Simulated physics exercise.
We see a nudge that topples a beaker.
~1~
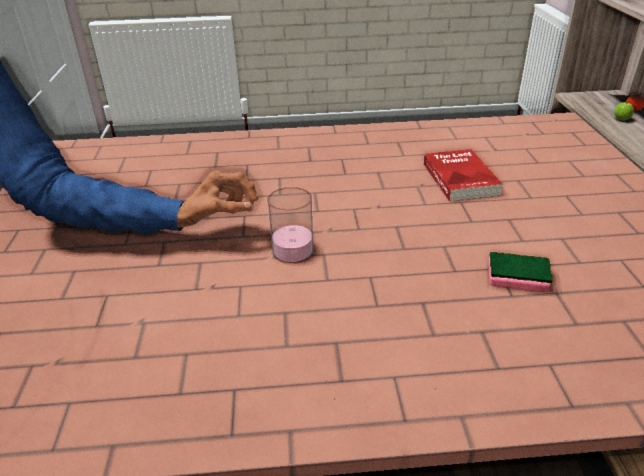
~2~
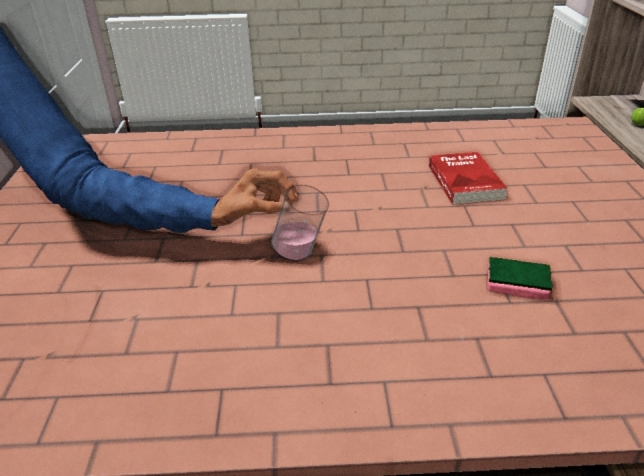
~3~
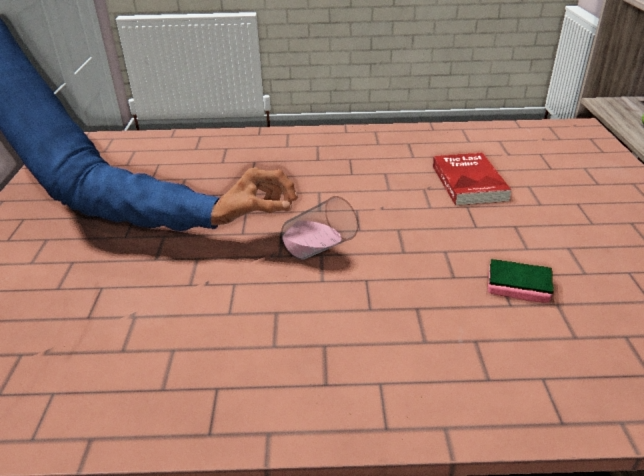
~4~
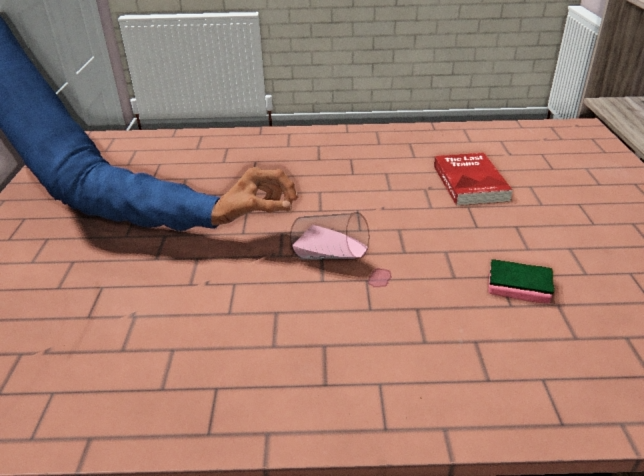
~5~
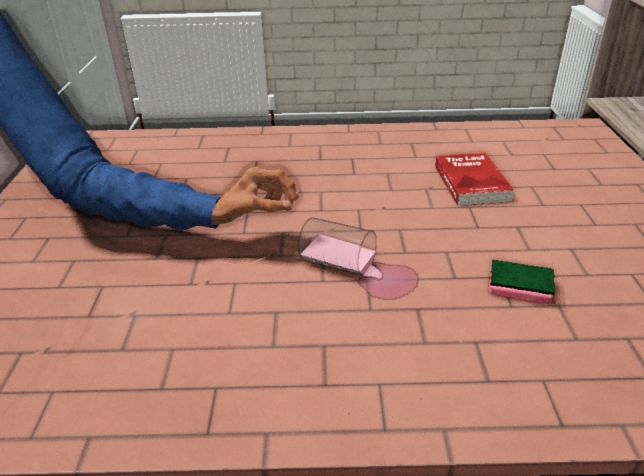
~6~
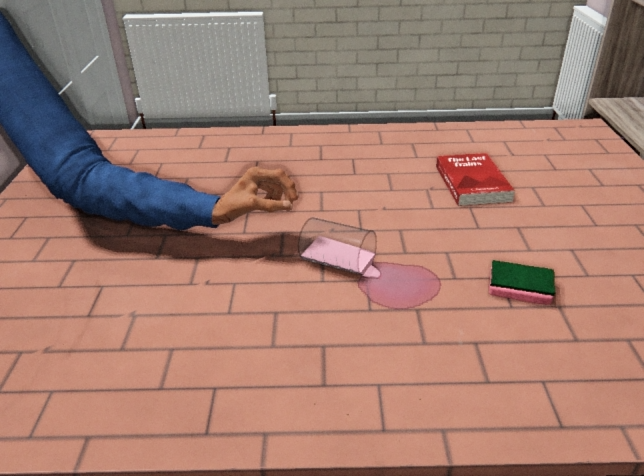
An arm in a blue sleeve reaches from the left over a pink brick-patterned tabletop, seen from slightly above, with pale brick wall and white radiators behind. Near its hand stands a clear beaker holding some pink liquid, with a red book and a green-and-pink sponge to the right. The hand pushes the beaker, which topples rightward onto its side and spills a spreading pink puddle, while the view shifts slightly early on.
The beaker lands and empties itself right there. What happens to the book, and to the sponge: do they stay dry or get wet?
The book stays dry. The sponge gets wet.
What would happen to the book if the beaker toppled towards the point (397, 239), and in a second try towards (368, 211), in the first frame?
To begin with it becomes wetted; next it becomes wetted.
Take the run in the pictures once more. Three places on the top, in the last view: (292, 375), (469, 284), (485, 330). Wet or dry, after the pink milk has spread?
First spot missed, second spot touched, last spot touched.
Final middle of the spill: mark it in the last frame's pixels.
It settles with its centre at about (503, 322).
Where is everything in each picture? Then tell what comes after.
In the first frame, it stands upright; beaker (291, 225) about a quarter full; book (462, 168); sponge (521, 265).
In the second frame, pushed off balance; beaker about a quarter full, surface at (296, 233).
In the third frame, it is falling; beaker (319, 229) tipped 50°; sponge (521, 274).
In the fourth frame, it is falling; beaker (330, 236) tipped 70°; book (472, 172).
In the fifth frame, it is down; beaker (338, 246) tipped 85°; a puddle starts at (388, 280).
In the sixth frame, it is down; beaker (338, 246) tipped 85°; a puddle starts at (396, 283); book (474, 172); sponge (523, 275).
Shortly, the puddle covers about as much as a plate; the book is still dry; the sponge is soaking at its edge.
Then, the puddle covers about as much as a tray; the book is still dry; the sponge is soaking at its edge.
At the finish, the puddle covers about as much as a tray; the book is still dry; the sponge is soaking at its edge.
